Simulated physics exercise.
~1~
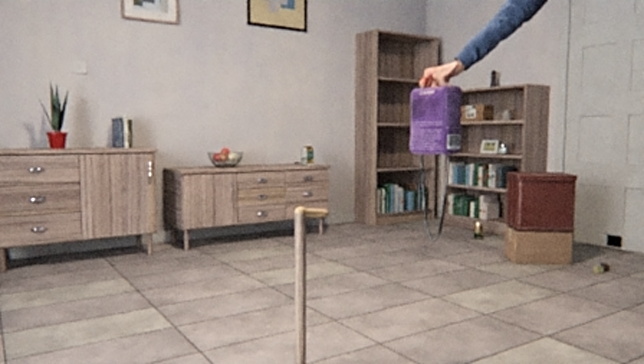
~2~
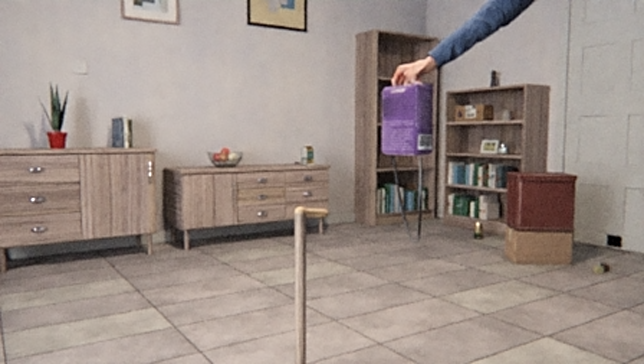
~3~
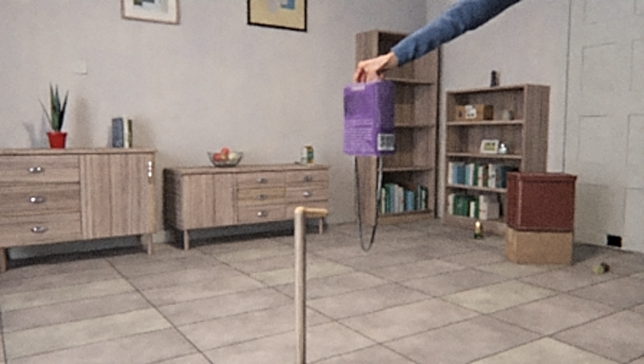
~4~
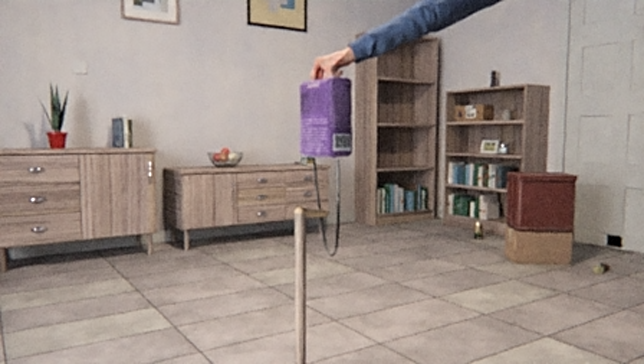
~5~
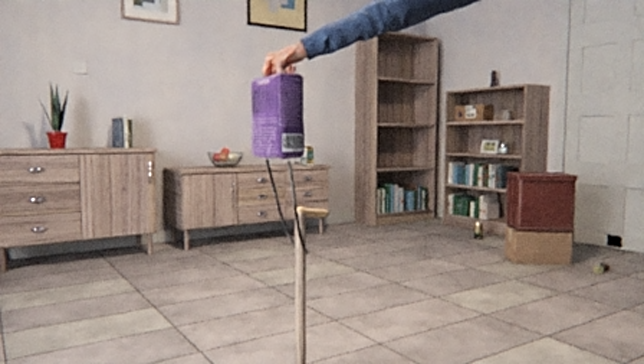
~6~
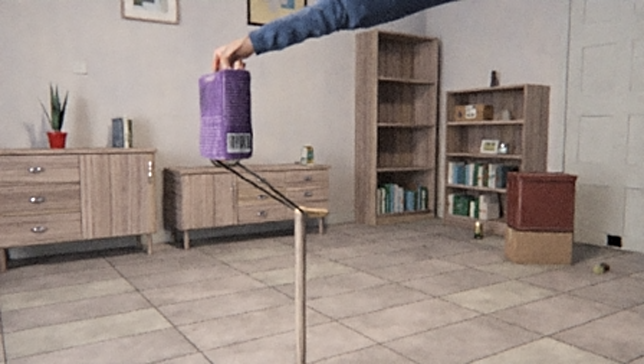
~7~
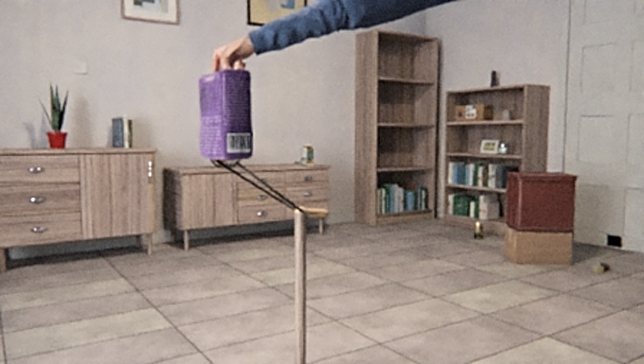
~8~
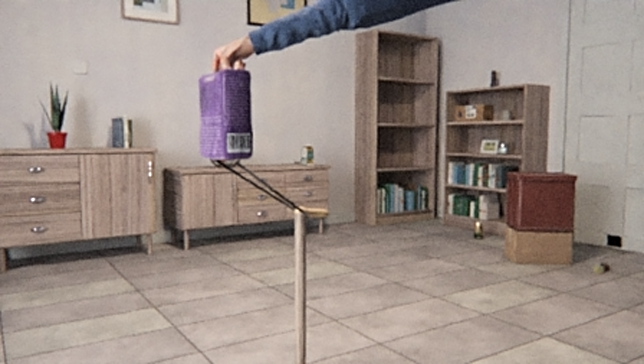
To begin with, a hand in a blue sleeve reaches in from the right, holding a purple sack upright with a dark lead loop dangling beneath it. Behind are wooden cabinets, bookshelves and a potted plant, while a slim post with a short hook on top stands in the foreground. The hand carries the sack steadily left, and the loop trails down as it nears the post. The sack passes over the post, and the loop catches on the hook. Finally, the loop pulls tight and slanted, and the hand stops with the sack snagged just left of the post.
